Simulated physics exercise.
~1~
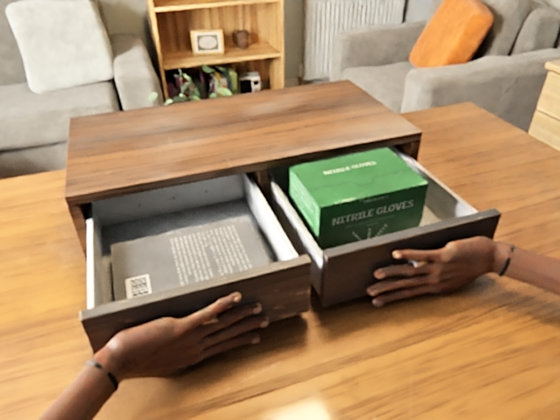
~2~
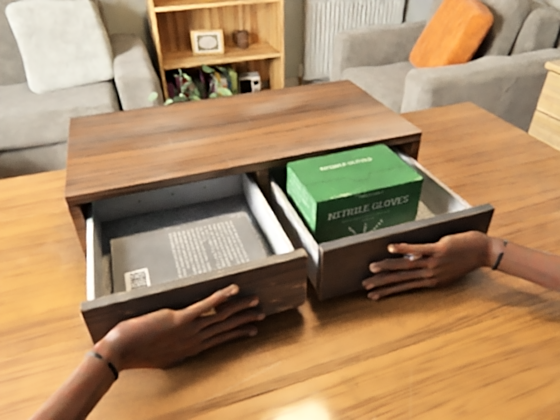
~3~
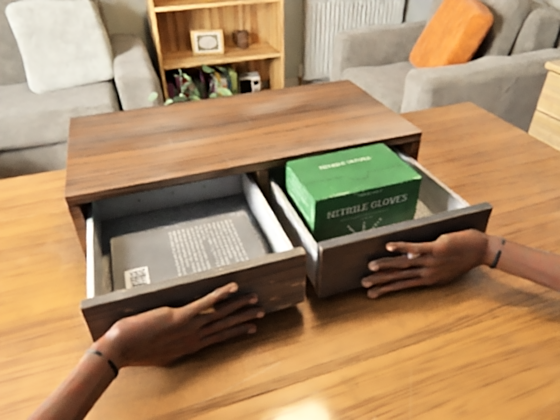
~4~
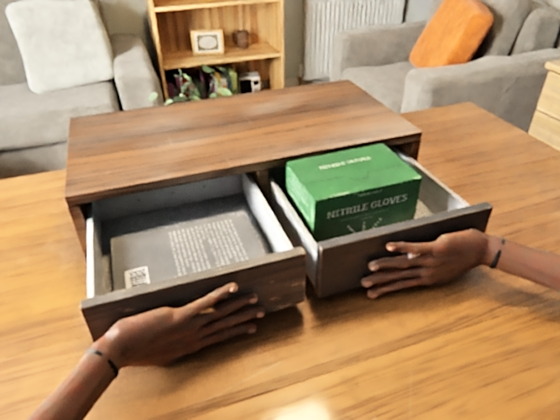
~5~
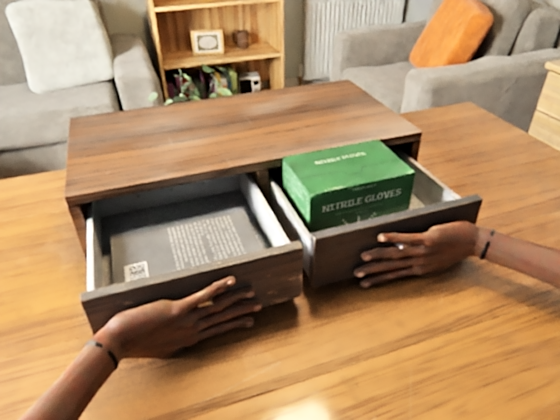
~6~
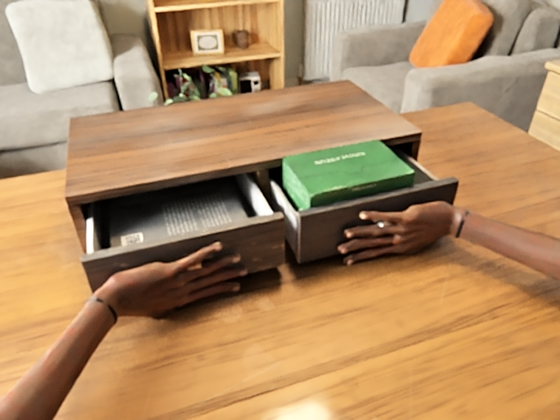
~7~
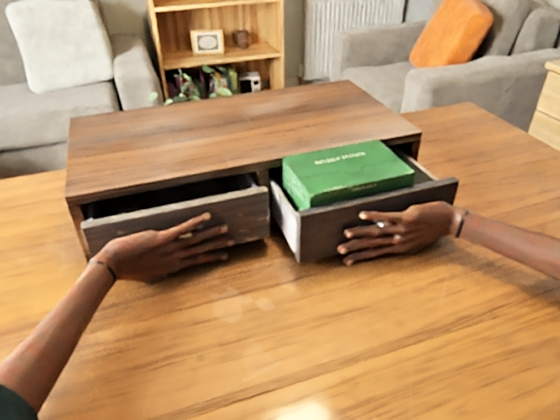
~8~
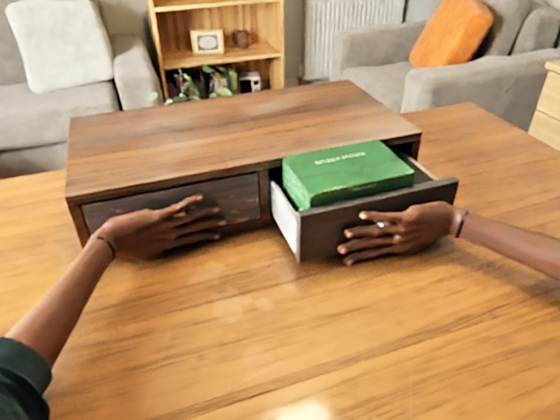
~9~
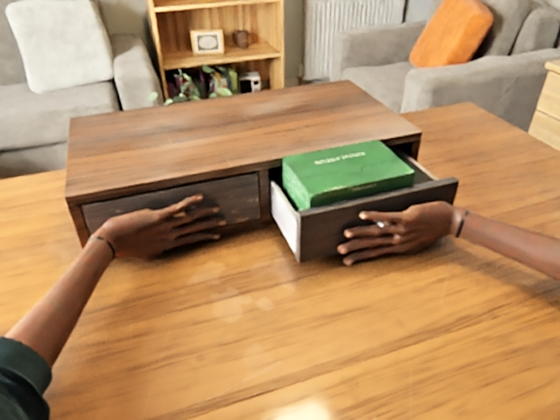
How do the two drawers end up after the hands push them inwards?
The left drawer closes fully with the grey book inside, while the right drawer, holding the green box, gets stuck partway and stays ajar with the hand still against its front.
On a wooden table in a living room, two hands push in the open drawers of a low cabinet, one holding a grey book, the other a green glove box. The right drawer stops partway and stays ajar, while the left drawer slides on until it shuts flush.
